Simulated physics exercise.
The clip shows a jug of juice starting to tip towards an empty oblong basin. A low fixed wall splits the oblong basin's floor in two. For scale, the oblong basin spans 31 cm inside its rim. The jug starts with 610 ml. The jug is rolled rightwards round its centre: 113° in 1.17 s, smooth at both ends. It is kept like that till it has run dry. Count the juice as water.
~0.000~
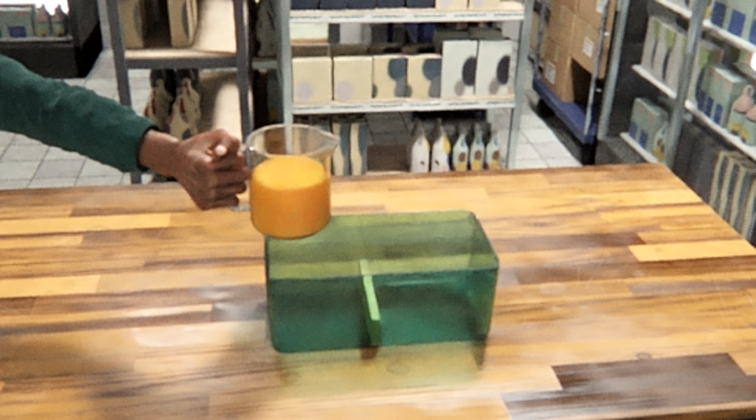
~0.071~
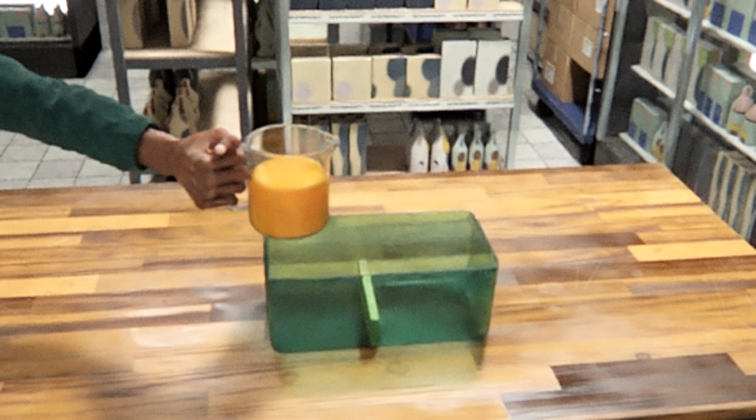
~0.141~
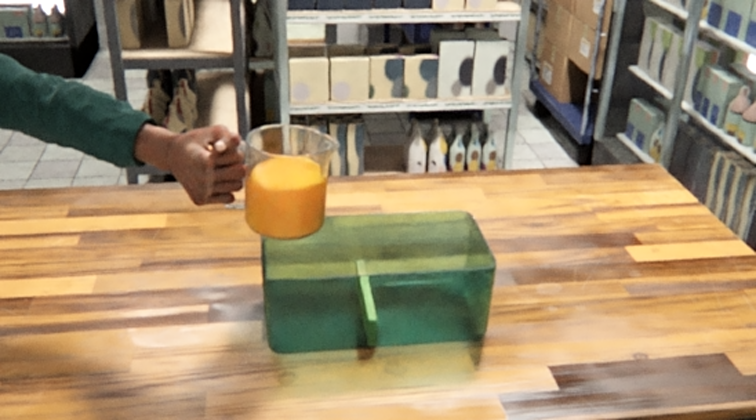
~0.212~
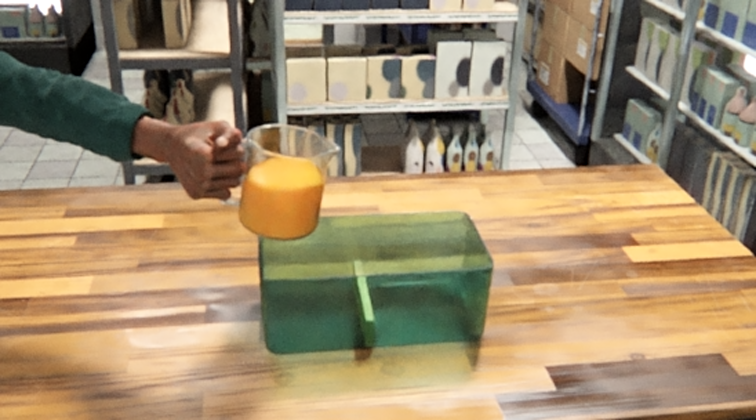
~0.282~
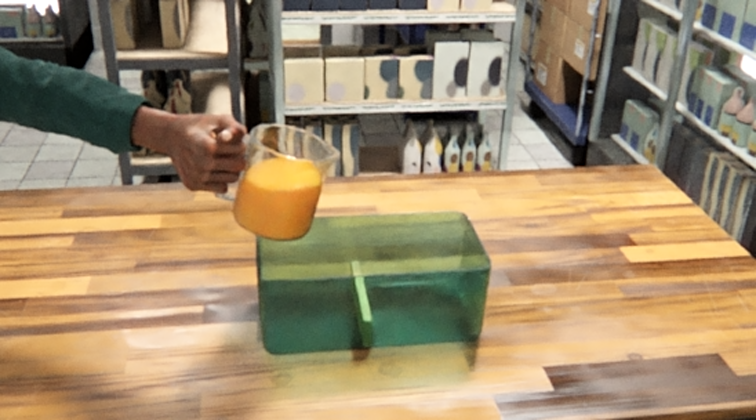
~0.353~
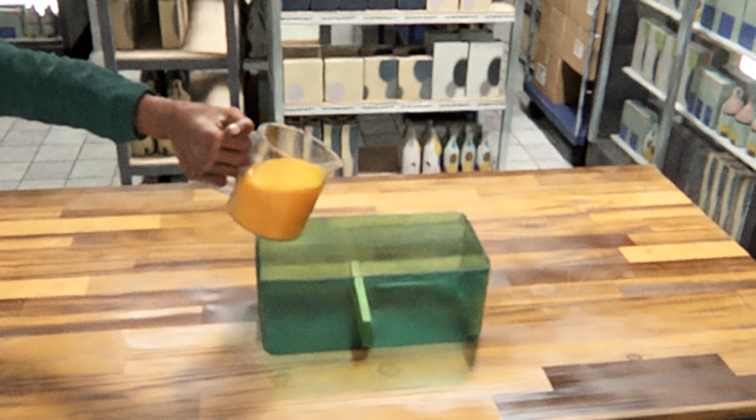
In a storeroom with stocked shelves, a hand tilting a glass jug of orange juice rightwards above an empty green divided basin.
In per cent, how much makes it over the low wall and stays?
The far part has some 65 per cent.
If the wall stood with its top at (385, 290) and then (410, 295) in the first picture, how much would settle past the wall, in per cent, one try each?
First 30, then 10 per cent.
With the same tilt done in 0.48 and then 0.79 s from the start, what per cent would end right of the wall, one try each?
In turn about 40 and 55 per cent.
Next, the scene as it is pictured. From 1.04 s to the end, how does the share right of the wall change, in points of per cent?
The share moves up, by some 7 per cent.
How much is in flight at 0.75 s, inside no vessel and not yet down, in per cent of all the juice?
Some 14 per cent.
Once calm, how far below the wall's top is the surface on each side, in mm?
Left about 36 mm, right about 30 mm.
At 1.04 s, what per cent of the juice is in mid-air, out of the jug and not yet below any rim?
About 8 per cent.
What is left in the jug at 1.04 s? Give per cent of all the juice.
Some 20 per cent.
By 0.75 s the tilt is 80° and 80 per cent is still to pour, 0 is left of the wall and 6 right of it.
By 1.04 s the tilt is 109° and 19 per cent is still to pour, 14 is left of the wall and 59 right of it.
By 1.34 s the tilt is 113° and 0 per cent is still to pour, 34 is left of the wall and 65 right of it.
By 1.67 s the tilt is 113° and 0 per cent is still to pour, 34 is left of the wall and 65 right of it.
At rest 35 per cent lies left of the wall, 65 right of it and 0 outside.
